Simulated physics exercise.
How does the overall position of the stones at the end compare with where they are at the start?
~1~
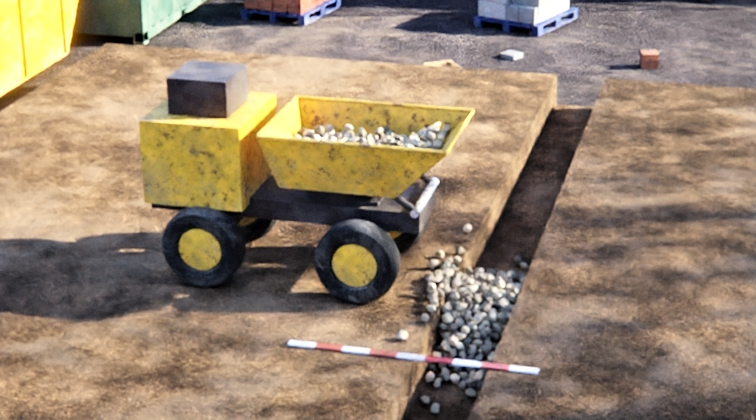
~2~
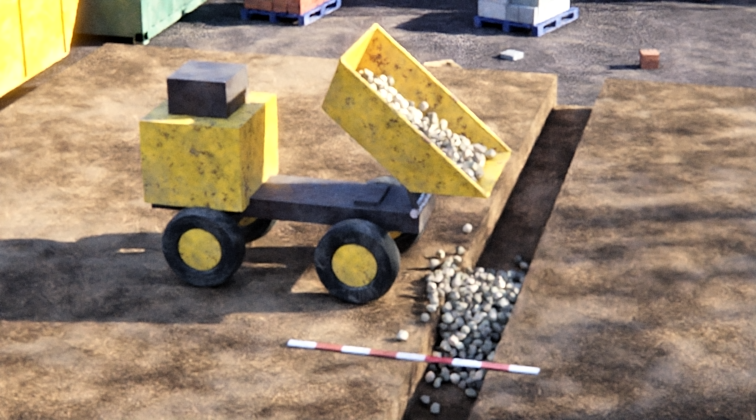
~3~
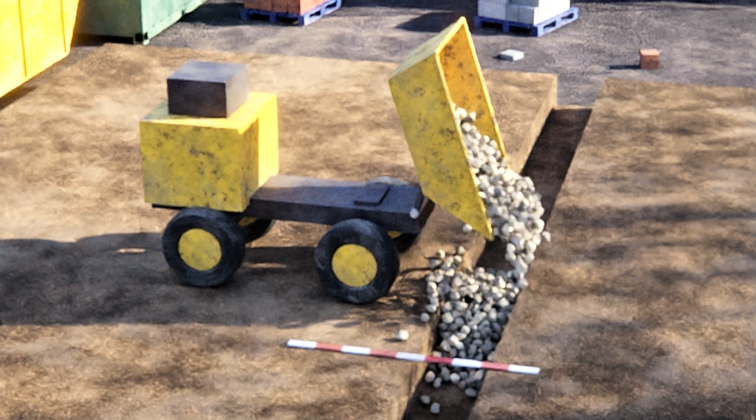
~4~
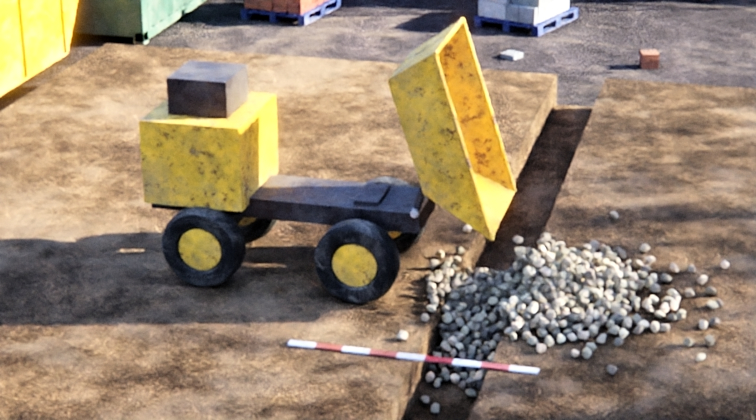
At the start the stones are split between the dumper's skip and the trench, while at the end they lie in the trench and across the ground to its right. As a whole they are farther right and somewhat lower in view.
